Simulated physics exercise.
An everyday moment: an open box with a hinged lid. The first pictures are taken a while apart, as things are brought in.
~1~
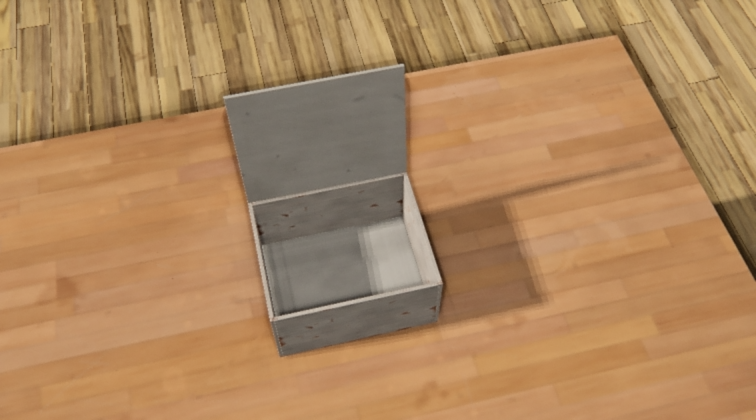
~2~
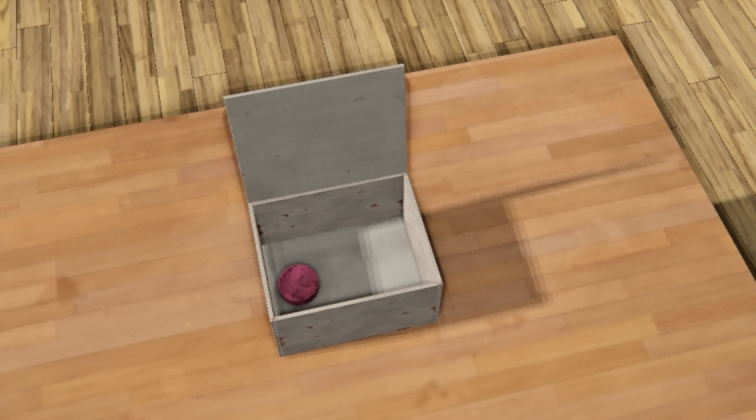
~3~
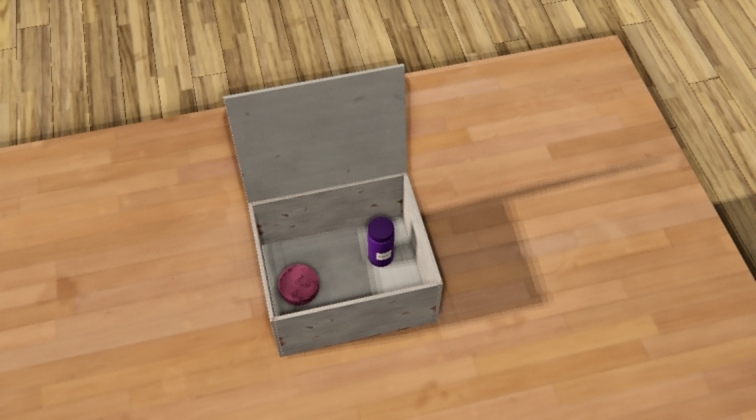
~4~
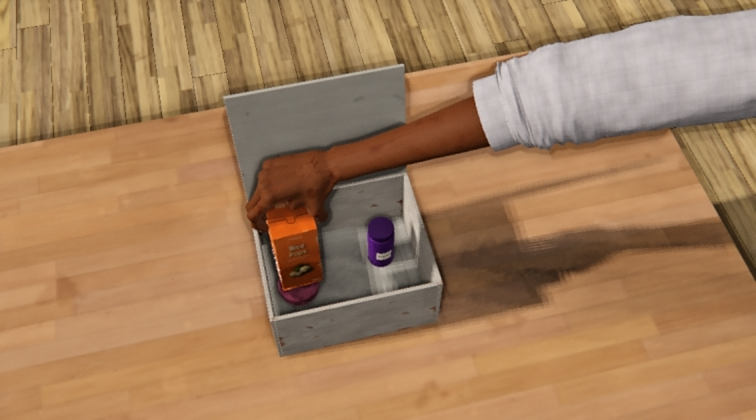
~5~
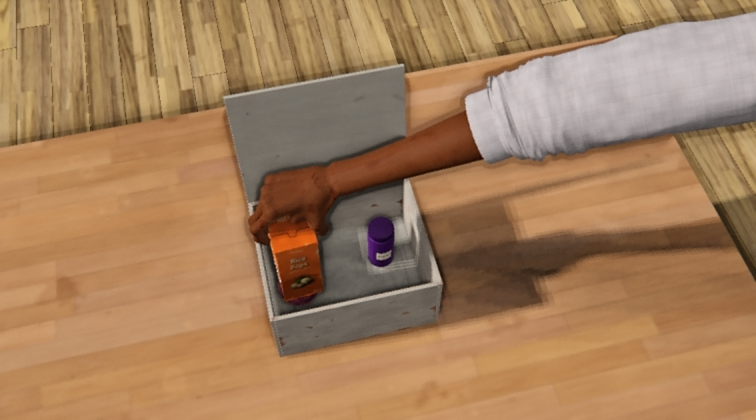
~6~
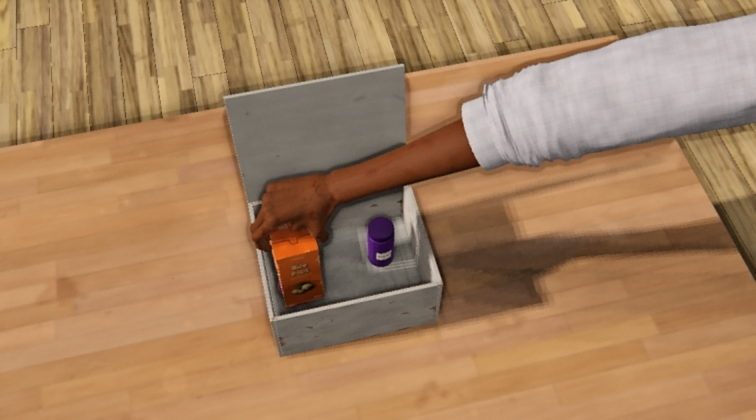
A dark-skinned hand in a pale sleeve reaches in from the right and lowers an orange carton into the left side of an open grey box, still gripping it, over a round dark-pink object. Before that, the pink object appears at left in the empty box, then a purple shaker at right. The steady view looks down on a wooden surface above slatted flooring.
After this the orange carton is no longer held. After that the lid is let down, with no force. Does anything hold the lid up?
The lid stays ajar.
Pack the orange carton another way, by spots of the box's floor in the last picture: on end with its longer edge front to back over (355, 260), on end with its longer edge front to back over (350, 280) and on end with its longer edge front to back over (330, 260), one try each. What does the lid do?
First, it sits on the rim; second, it stays ajar; third, it is held up.
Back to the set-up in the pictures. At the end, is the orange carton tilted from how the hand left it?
It stays as placed.
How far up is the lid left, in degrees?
Some 18° above the rim.
Then, 0.40 s after the last picture, orange carton tipped 36° from how it was near (304, 279); pink ball rolled about its own width.
Then, 1.00 s after the last picture, lid starting down; orange carton slid about its own width near (291, 274); pink ball rolled about its own width.
Then, 1.50 s after the last picture, lid 66° above the rim; orange carton slid about its own width near (291, 274); pink ball rolled about its own width.
Then, 1.90 s after the last picture, lid 31° above the rim; orange carton slid about its own width near (291, 274); pink ball rolled about its own width.
At rest, lid 19° above the rim; moved from the start, pink ball and orange carton; purple shaker in place. Seen from the same camera at the end, orange carton near (291, 274).
